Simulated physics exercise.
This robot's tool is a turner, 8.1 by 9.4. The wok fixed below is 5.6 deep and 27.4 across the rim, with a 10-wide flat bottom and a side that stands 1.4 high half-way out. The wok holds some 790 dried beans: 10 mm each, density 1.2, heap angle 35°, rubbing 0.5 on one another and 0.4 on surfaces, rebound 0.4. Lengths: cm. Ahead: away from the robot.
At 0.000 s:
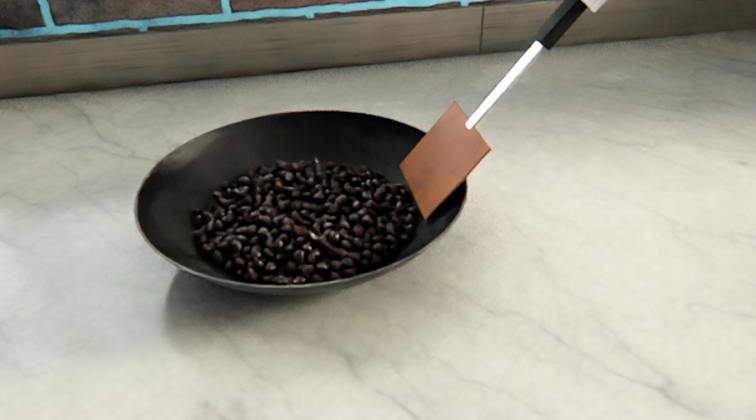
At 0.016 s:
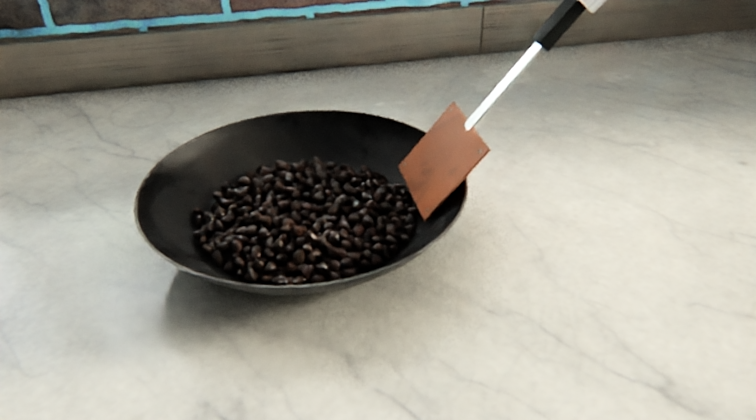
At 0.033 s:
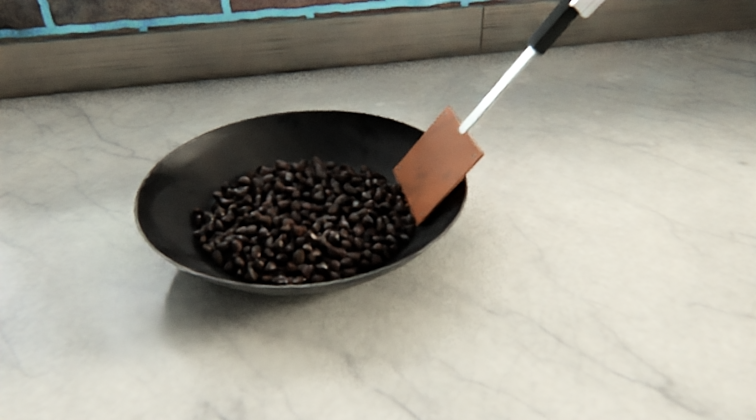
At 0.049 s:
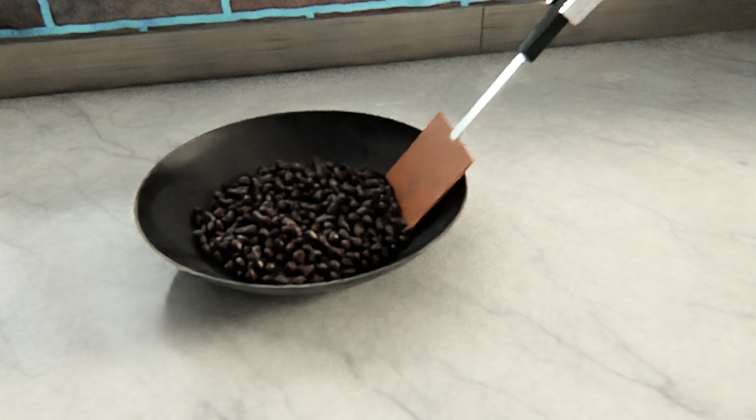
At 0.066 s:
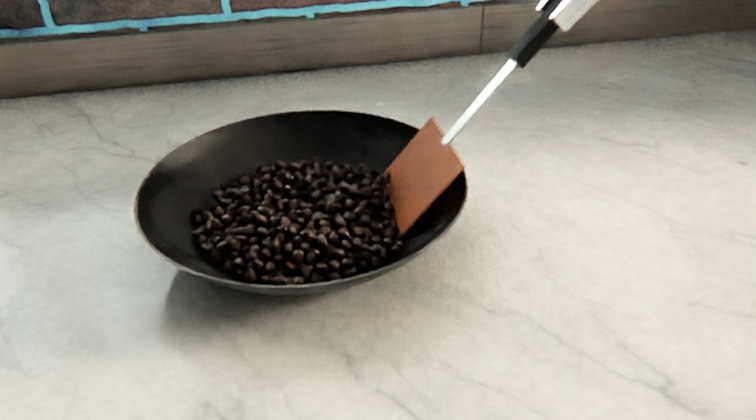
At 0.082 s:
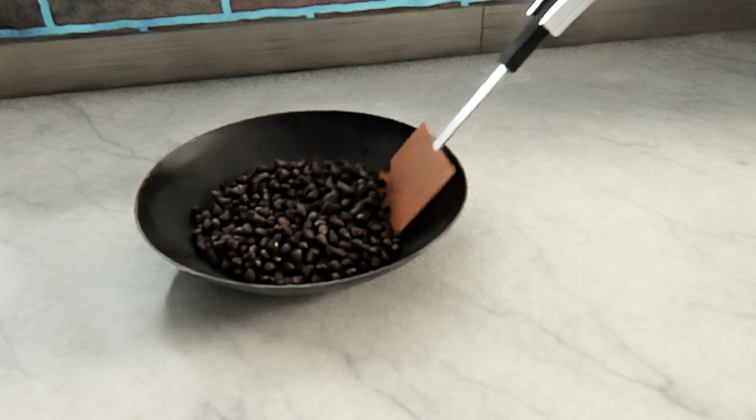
Copper-coloured turner on a robot's tool handle sliding slowly down and left into a black wok, nudging dark beans slightly leftward.
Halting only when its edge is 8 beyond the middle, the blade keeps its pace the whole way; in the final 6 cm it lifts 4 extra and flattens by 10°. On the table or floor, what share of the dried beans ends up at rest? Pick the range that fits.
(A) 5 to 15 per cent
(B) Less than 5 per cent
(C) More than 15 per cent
A.
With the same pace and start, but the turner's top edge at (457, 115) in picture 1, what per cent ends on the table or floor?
Roughly 10 percent ends on the table or floor.
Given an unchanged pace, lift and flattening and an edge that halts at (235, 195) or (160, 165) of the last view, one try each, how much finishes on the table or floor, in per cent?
Try 1: Approx. 0 %; try 2: Approx. 40 %.
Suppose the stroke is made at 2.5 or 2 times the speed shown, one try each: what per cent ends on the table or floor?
About 40 and 35 per cent.
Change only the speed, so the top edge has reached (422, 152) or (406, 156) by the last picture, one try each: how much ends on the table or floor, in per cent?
Roughly 25 per cent, then roughly 30 per cent.
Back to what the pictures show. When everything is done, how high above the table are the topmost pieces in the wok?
Roughly 7.5 cm.
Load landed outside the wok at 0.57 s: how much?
Share at that moment: About 6 %.
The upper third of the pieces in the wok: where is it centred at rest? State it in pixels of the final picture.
Approximately at pixel (189, 205).
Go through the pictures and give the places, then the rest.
Turner top edge at (472, 123), sloping 50°; upper third of the load around (302, 208), from x 200 to 410, top at y 165; 792 in the wok, in the first picture.
Turner top edge at (471, 124), sloping 50°; upper third of the load around (302, 208), from x 200 to 410, top at y 165, in the second picture.
Turner top edge at (465, 128), sloping 50°; upper third of the load around (302, 208), from x 200 to 410, top at y 165, in the third picture.
Turner top edge at (456, 135), sloping 50°; upper third of the load around (303, 208), from x 200 to 410, top at y 165, in the fourth picture.
Turner top edge at (447, 140), sloping 50°; upper third of the load around (304, 208), from x 195 to 405, top at y 165, in the fifth picture.
Turner top edge at (439, 145), sloping 50°; upper third of the load around (301, 208), from x 195 to 405, top at y 160; 792 in the wok, in the sixth picture.
After 0.20 s, sloping 50°, highest piece 7 above the table; 792 in the wok.
After 0.32 s, sloping 46°, highest piece 8 above the table; 787 in the wok, 5 on the blade or in flight.
After 0.57 s, sloping 40°, highest piece 8 above the table; 724 in the wok, 51 on the table or floor, 17 on the blade or in flight.
After 1.62 s, sloping 40°, highest piece 7 above the table; 721 in the wok, 71 on the table or floor.
At rest, 721 in the wok, 71 on the table or floor. That is 9 % on the table or floor.
